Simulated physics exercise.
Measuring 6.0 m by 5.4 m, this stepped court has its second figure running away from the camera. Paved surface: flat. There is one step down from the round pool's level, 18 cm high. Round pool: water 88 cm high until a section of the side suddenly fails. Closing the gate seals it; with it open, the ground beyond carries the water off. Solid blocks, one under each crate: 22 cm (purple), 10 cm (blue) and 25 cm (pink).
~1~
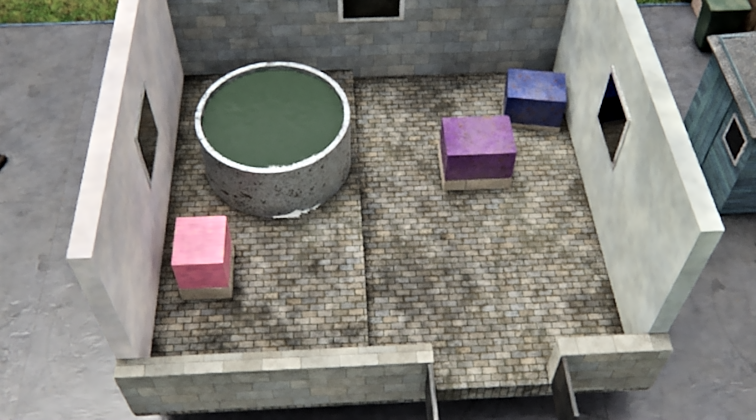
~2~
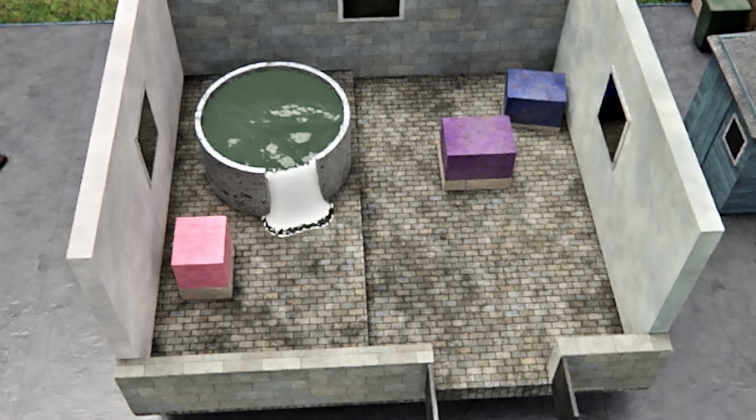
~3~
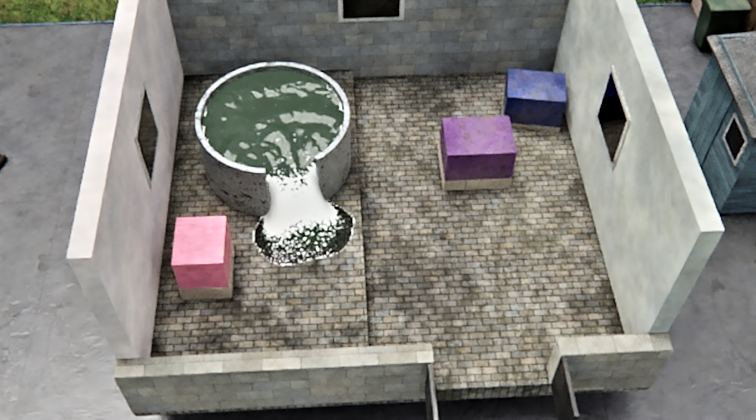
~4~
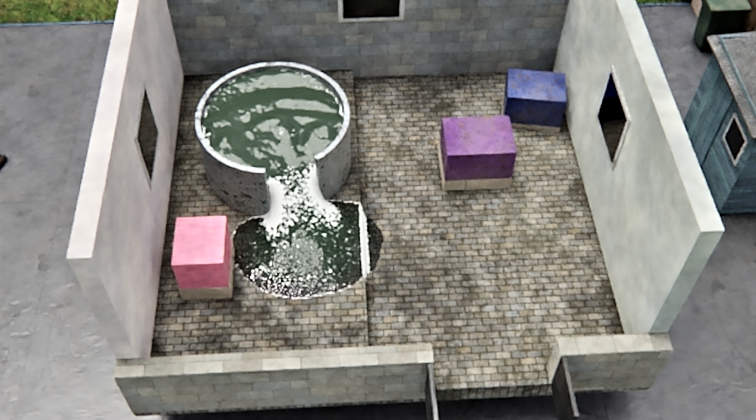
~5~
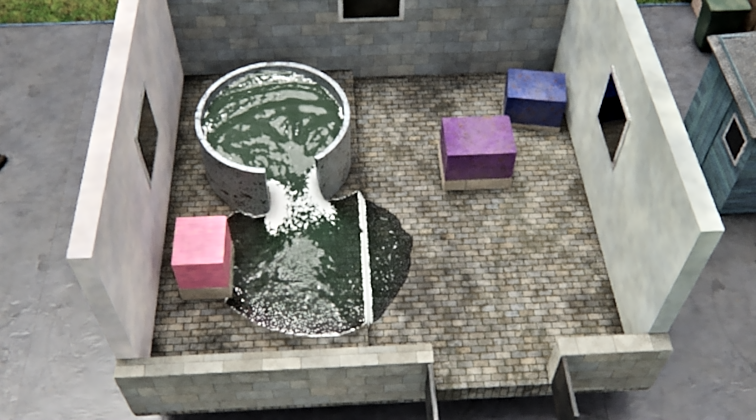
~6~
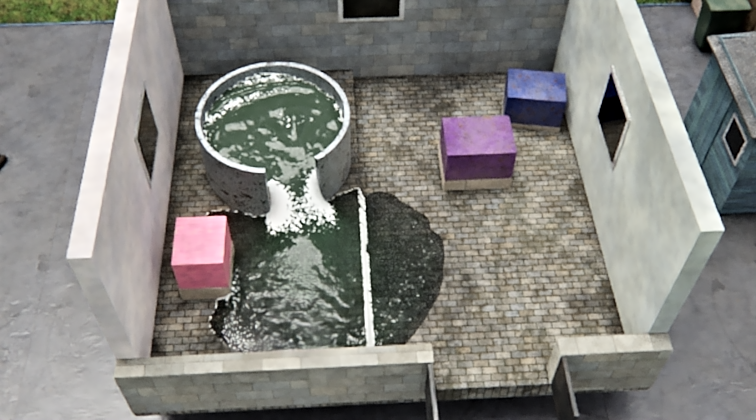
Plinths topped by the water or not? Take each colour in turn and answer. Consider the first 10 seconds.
Purple crate: Not topped; blue crate: Topped; pink crate: Not topped.
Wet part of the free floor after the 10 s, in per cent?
Roughly 100 % of the floor.
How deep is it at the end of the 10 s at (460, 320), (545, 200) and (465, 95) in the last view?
I'd read it as roughly 6, 11 and 6 cm, in that order.
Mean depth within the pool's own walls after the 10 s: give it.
Depth, averaged: Around 13 centimetres.
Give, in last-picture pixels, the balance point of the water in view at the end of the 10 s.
The water's centre is around (386, 210).
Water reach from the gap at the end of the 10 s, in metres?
Some 5.0 metres from the gap.
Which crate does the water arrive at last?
Blue.
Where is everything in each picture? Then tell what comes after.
Still water, 88 cm deep, in the round pool at (273, 118), in the first picture.
Water pours out at (294, 195) and has run 0.4 m, to (327, 216); deepest outside 47 cm, 88 cm at the round pool's back, in the second picture.
Water pours out at (295, 197) and has run 0.9 m, to (332, 250); deepest outside 55 cm, 88 cm at the round pool's back, in the third picture.
Water pours out at (295, 198) and has run 1.4 m, to (333, 287); deepest outside 50 cm, 87 cm at the round pool's back, in the fourth picture.
Water pours out at (295, 198) and has run 2.0 m, to (344, 327); deepest outside 52 cm, 81 cm at the round pool's back, in the fifth picture.
The front is at (350, 369), 2.6 m from the gap at (295, 198); 6.1 m2 of floor is under water; 74 cm left at the back of the round pool, in the sixth picture.
A moment later water covers 40 % of the floor and is deepest (40 cm) near (384, 374); purple plinth reached, blue plinth not reached, pink plinth reached.
Soon after water covers 50 % of the floor and is deepest (40 cm) near (625, 362); purple plinth reached, blue plinth not reached, pink plinth reached.
Next water covers 55 % of the floor and is deepest (26 cm) near (384, 374); purple plinth reached, blue plinth not reached, pink plinth reached.
Later on water covers 90 % of the floor and is deepest (18 cm) near (545, 152); purple plinth reached, blue plinth reached, pink plinth reached.
At the end water covers 100 % of the floor and is deepest (14 cm) near (560, 117); highest at the purple plinth 15 cm, highest at the blue plinth 18 cm, highest at the pink plinth 19 cm.
